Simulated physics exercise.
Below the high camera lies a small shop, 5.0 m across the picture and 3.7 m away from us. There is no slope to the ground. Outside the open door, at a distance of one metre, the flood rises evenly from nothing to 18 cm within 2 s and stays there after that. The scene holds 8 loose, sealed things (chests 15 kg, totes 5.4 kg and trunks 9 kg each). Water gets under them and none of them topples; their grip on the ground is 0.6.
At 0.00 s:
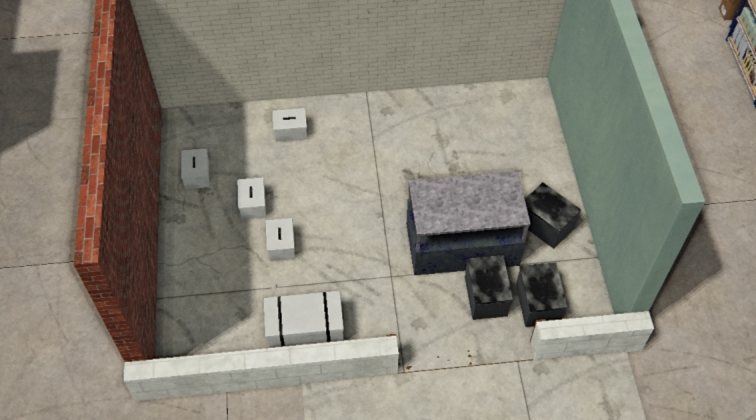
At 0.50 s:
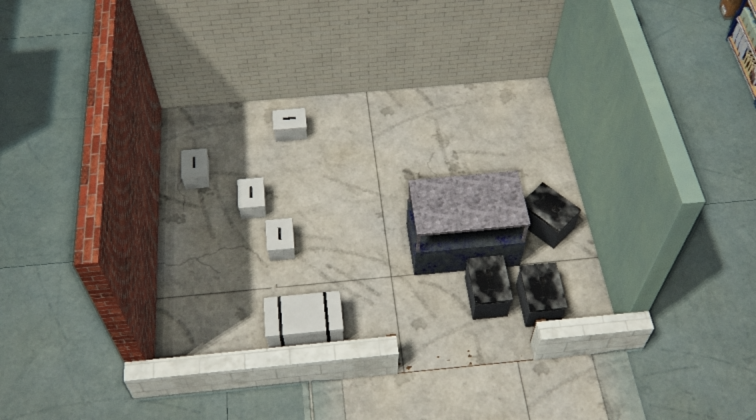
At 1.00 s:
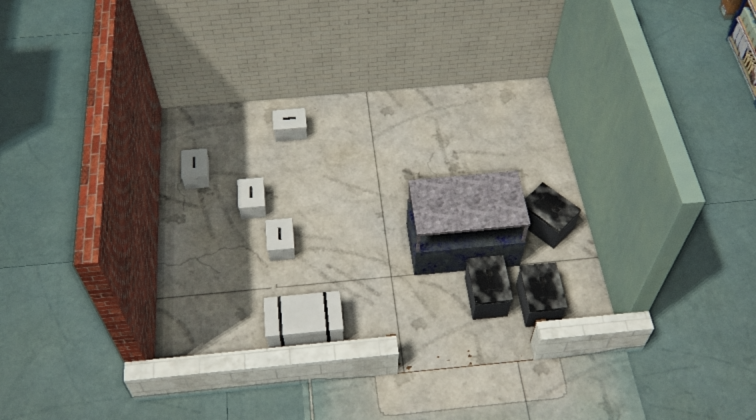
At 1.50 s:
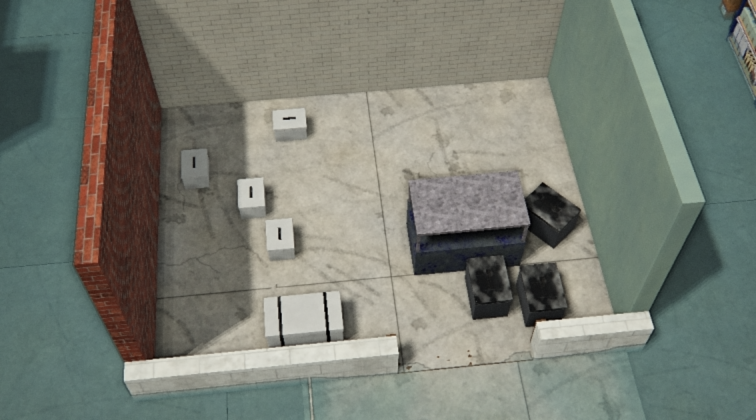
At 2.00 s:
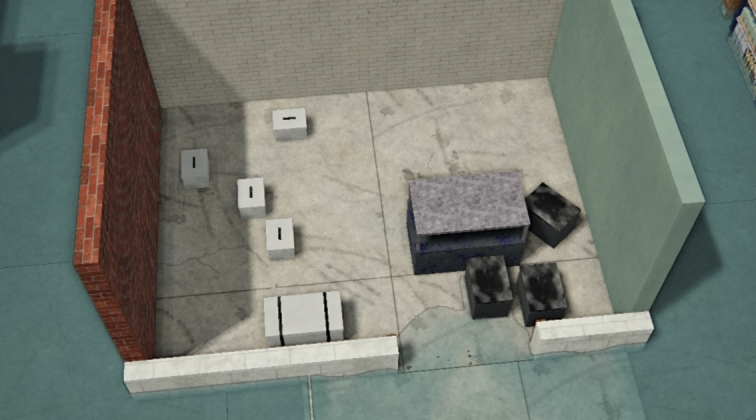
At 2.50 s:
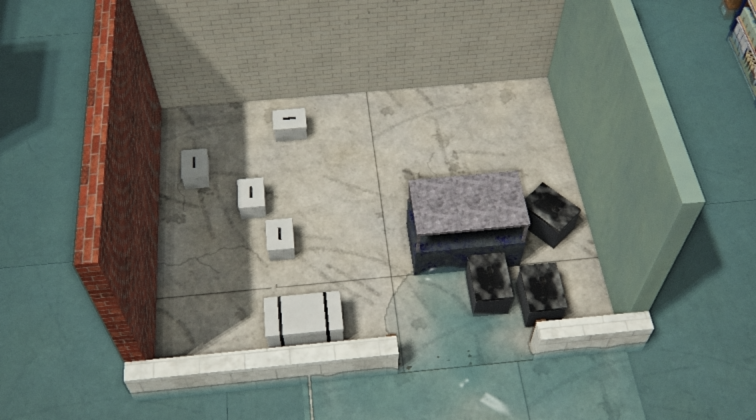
The clip opens on a walled, roofless room seen from above, with pale boxes at left and dark blocks around a grey-topped counter at right. Bluish-green water covers the ground outside, then spreads over the path to the front gap. Finally it creeps through onto the floor, while the objects barely move.
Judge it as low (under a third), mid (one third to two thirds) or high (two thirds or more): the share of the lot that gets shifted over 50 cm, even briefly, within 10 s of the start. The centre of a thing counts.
High.
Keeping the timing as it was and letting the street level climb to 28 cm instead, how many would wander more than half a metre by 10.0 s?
Then 8 of them.
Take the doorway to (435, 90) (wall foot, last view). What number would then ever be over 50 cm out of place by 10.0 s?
That would give 4.
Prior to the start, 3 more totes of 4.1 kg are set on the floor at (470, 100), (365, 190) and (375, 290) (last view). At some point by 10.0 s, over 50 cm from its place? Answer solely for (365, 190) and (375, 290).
The first: Falls below it. The second: Exceeds it.
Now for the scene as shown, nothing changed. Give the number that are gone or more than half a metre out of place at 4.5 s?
3.
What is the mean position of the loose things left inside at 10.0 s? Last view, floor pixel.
Roughly at (352, 184).
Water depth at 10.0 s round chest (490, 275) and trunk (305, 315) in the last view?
Around 5 cm and 6 cm.
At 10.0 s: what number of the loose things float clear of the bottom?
At that instant the tally stands at 6.
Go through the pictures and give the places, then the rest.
The first frame shows a chest at (490, 279) rests on the ground; a chest at (543, 286) rests on the ground; water covers 0.0 m2; 0 of 8 have shifted.
The second frame shows a chest at (490, 279), on the bottom; a chest at (543, 286) rests on the ground; 0.0 m2 under water; 0 of 8 have shifted.
The third frame shows a chest at (490, 279), on the bottom; a chest at (543, 286) rests on the ground; water covers 0.0 m2; 0 of 8 have shifted.
The fourth frame shows a chest at (490, 279), on the bottom; a chest at (543, 286), on the bottom; water covers 0.0 m2; 0 of 8 have shifted.
The fifth frame shows a chest at (490, 279) rests on the ground; a chest at (543, 286) rests on the ground; water covers 0.5 m2; 0 of 8 have shifted.
The sixth frame shows a chest at (490, 276), on the bottom, 4 cm from its start; a chest at (543, 286) rests on the ground; 1.1 m2 under water; 0 of 8 have shifted.
After 3.5 s 0 of 8 are over 50 cm from their spots; 1 afloat.
After 4.5 s 3 of 8 are over 50 cm from their spots; 2 afloat.
After 7.0 s 5 of 8 are over 50 cm from their spots; 2 afloat.
After 10.0 s 6 of 8 are over 50 cm from their spots, and 7 have been at some point; 6 afloat.
